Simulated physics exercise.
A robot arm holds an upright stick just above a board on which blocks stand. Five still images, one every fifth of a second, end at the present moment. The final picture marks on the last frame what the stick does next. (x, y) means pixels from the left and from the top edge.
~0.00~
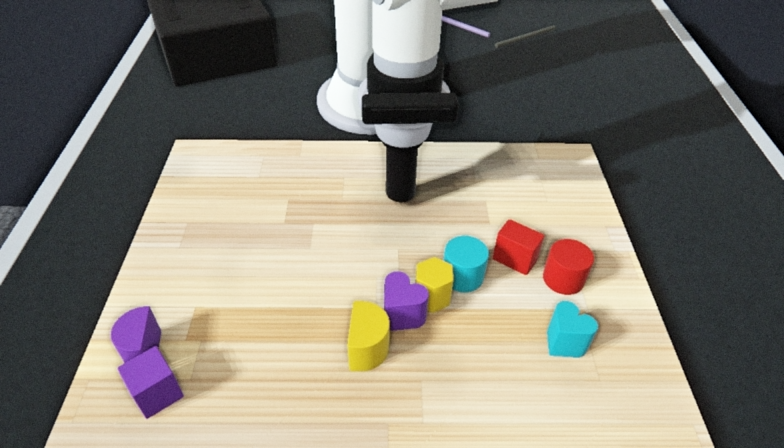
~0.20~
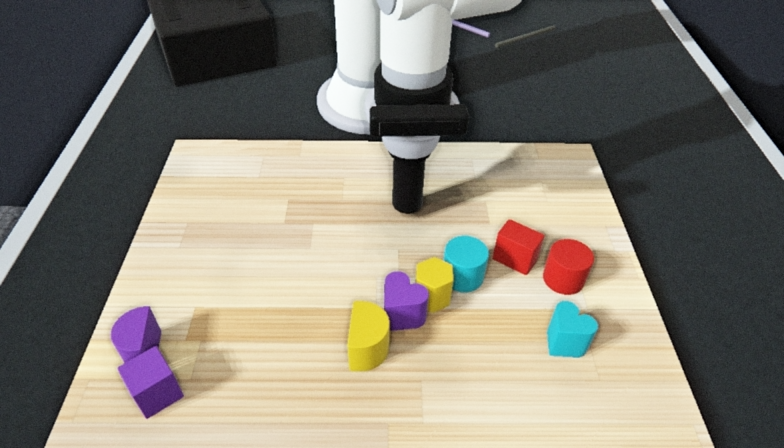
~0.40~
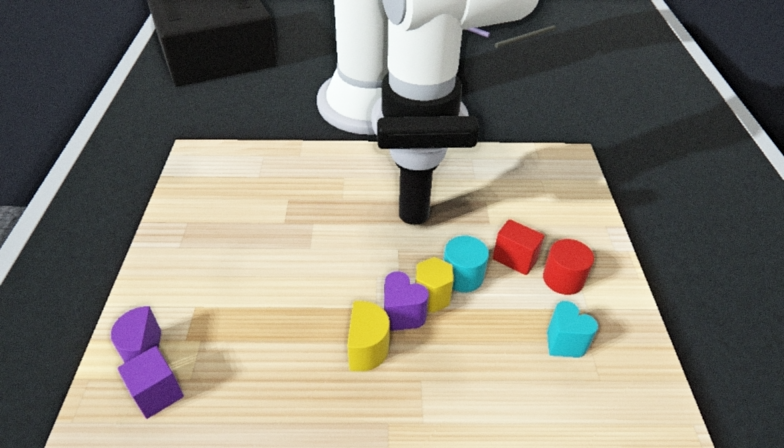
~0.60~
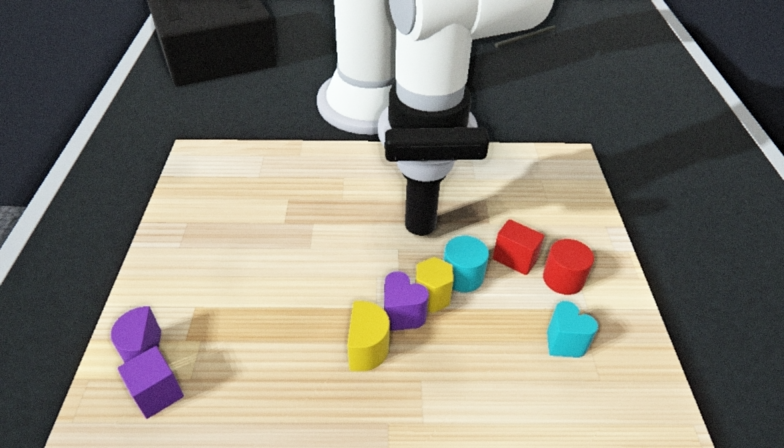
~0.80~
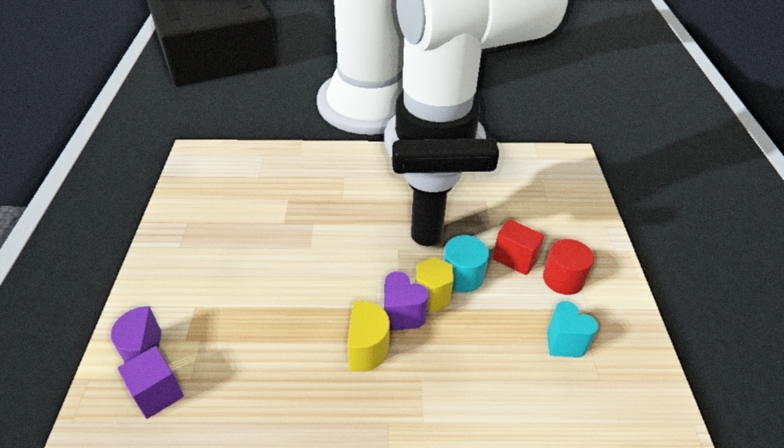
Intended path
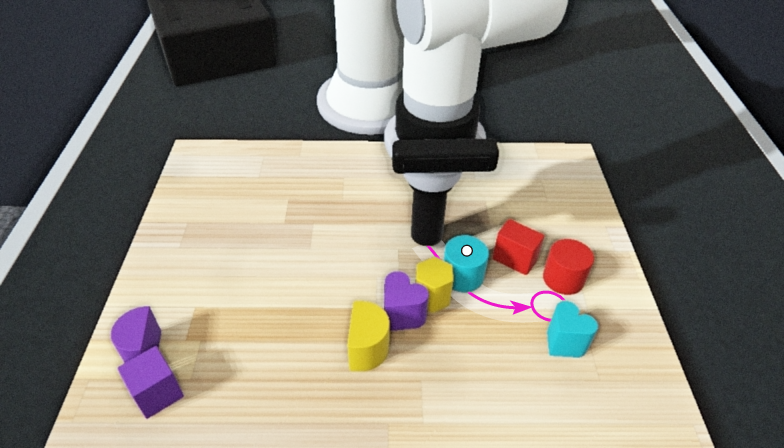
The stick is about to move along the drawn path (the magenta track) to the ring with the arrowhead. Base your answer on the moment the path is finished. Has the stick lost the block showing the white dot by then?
No
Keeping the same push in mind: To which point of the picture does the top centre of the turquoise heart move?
Top centre: (608, 335).
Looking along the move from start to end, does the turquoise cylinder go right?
No, that is not how it ends up.
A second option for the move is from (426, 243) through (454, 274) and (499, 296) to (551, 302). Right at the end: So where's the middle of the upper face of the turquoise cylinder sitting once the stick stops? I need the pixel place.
I think it will end close to (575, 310).
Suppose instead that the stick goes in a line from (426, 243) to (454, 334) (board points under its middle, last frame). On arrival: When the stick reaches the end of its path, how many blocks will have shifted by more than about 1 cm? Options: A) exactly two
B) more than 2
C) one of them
B.
The line goes from (426, 243) via (453, 277) and (495, 305), ending at (550, 306); the dot is on the turquoise cylinder.
On the path given first. One third of the way, stick (455, 270); turquoise cylinder (492, 271).
Two thirds of the way, stick (497, 298); yellow six-sided block (436, 275), turned 15° clockwise; turquoise cylinder (542, 295); turquoise heart (580, 322).
At the end, stick (552, 298); yellow six-sided block (436, 275), turned 15° clockwise; turquoise cylinder (598, 301); red cylinder unmoved; turquoise heart (608, 335), turned 80° clockwise.
